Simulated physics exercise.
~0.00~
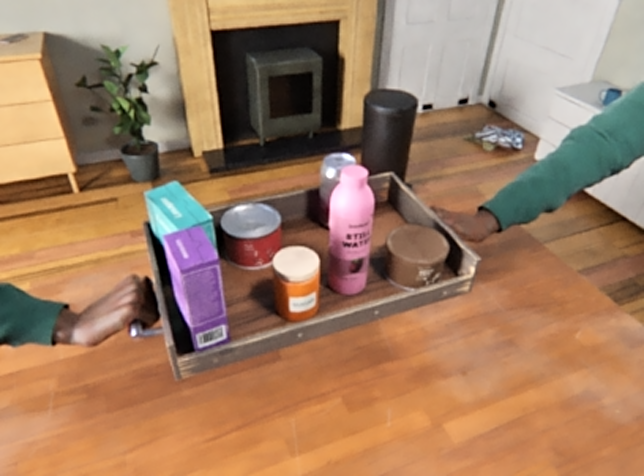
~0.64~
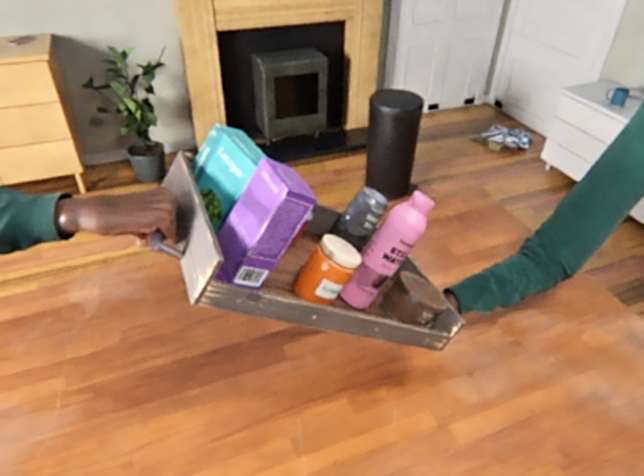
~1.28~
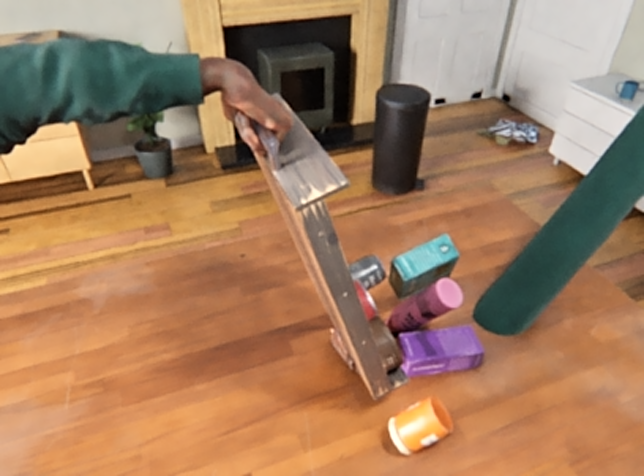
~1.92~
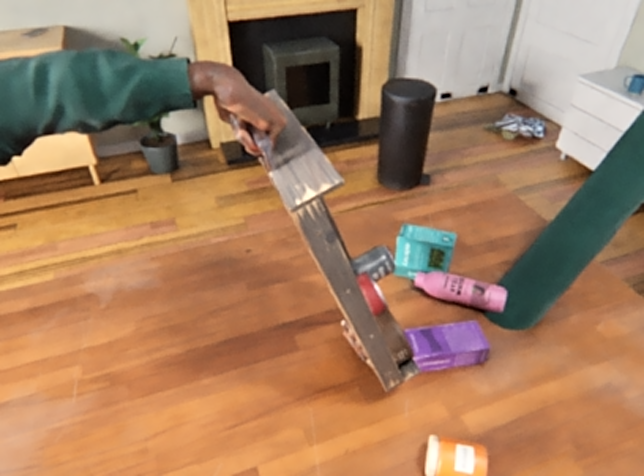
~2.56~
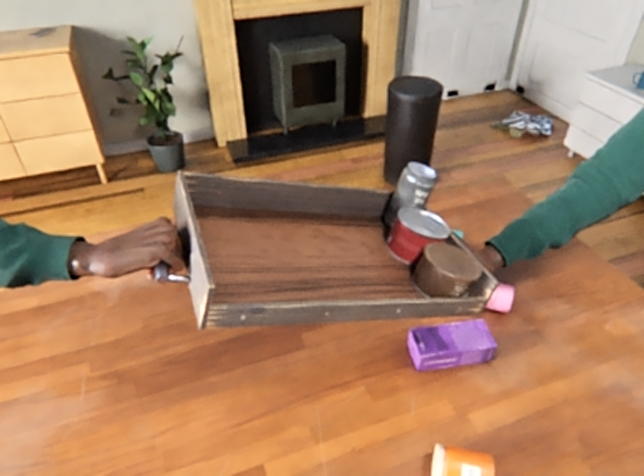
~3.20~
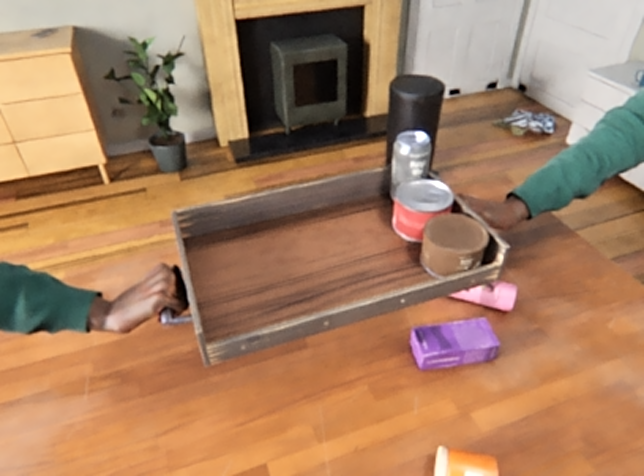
A wooden crate held in two hands was tipped steeply down to the right, spilling a purple carton, turquoise packet, orange jar and pink bottle onto the floor, then swung back level with the grey can, red tub and brown tub still inside, bunched at the right.
